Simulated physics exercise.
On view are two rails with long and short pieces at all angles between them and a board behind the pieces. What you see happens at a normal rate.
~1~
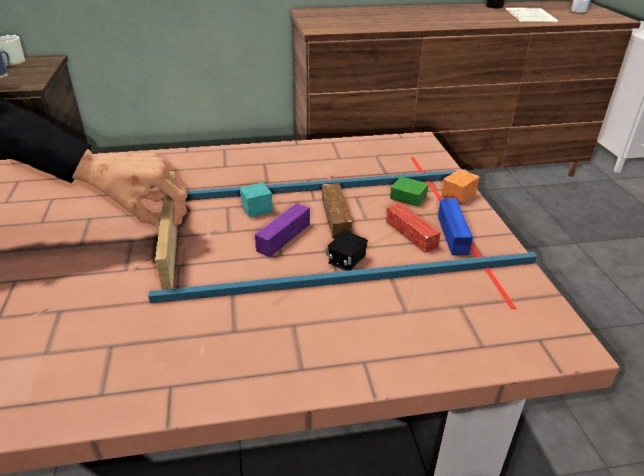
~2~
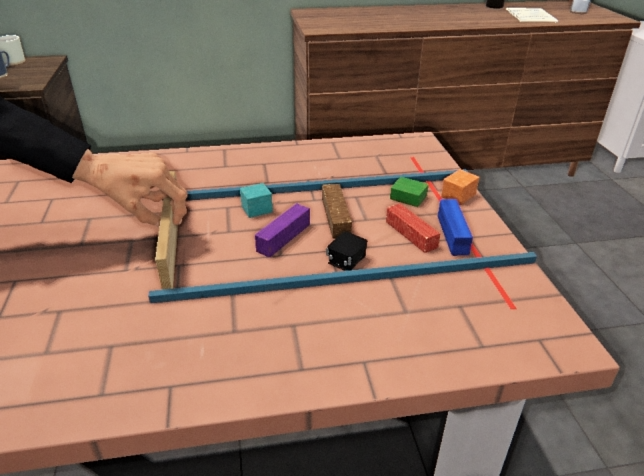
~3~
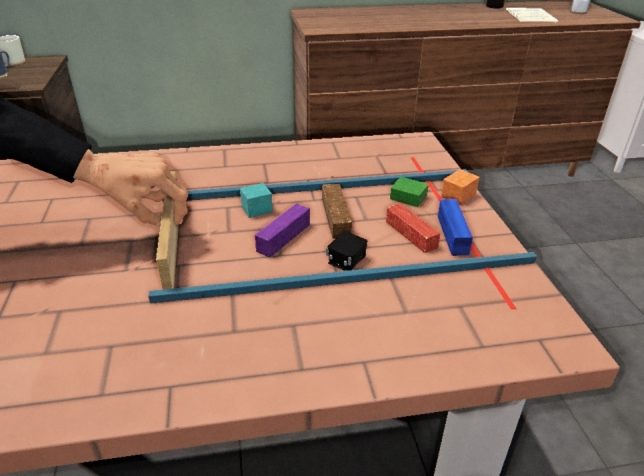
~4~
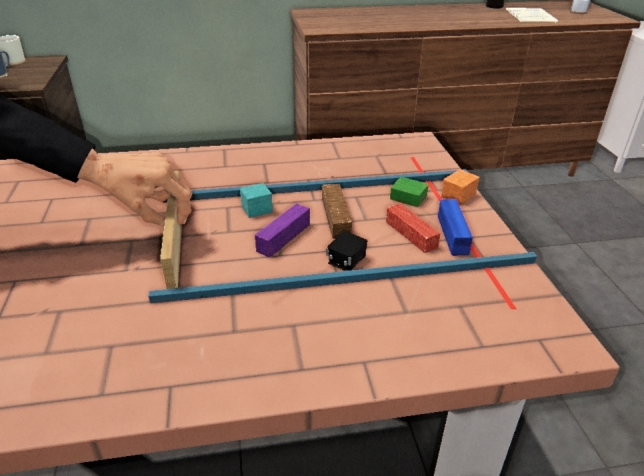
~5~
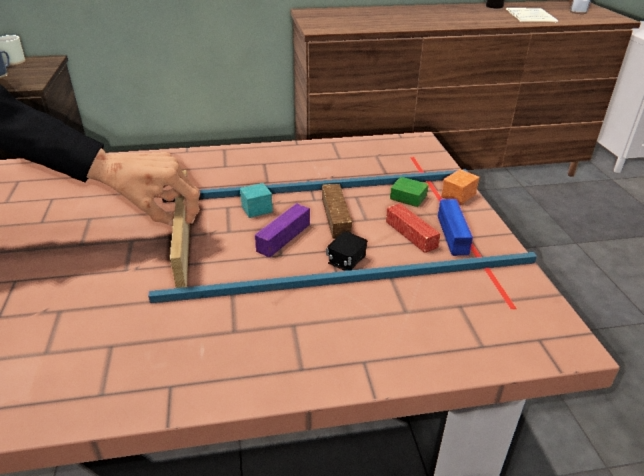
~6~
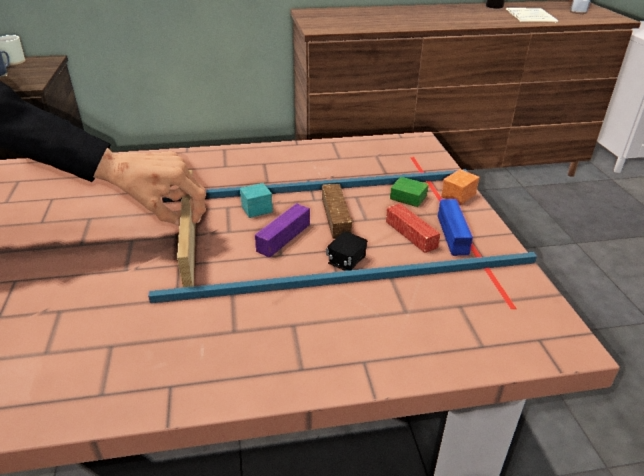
A hand held a small board upright between two blue rails on a table, still at first, then slid it slightly right toward the scattered colored blocks, which stayed where they were.
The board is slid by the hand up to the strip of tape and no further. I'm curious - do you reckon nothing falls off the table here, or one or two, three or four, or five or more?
I'd say three or four fall off.
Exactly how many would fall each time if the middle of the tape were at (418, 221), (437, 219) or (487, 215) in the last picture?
Per try: 1; 1; 6.
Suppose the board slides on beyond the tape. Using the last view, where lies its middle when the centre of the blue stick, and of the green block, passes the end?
The middle is at (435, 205) when it's the blue stick, and at (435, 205) when it's the green block.
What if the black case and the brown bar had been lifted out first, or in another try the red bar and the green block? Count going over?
Result: 1, then 1.
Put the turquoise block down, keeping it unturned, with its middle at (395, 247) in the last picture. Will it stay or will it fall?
It stays put.
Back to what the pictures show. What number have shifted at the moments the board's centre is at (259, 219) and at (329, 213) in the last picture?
The first count is 2, and then it's 4.
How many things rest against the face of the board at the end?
That comes to 3.
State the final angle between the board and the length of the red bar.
Roughly 0°.
Soon after, none off yet; orange block at rest near (460, 187); blue stick at rest near (454, 226); green block at rest near (409, 192).
In the end, the number that fall off is three or four; gone, green block, blue stick and orange block.
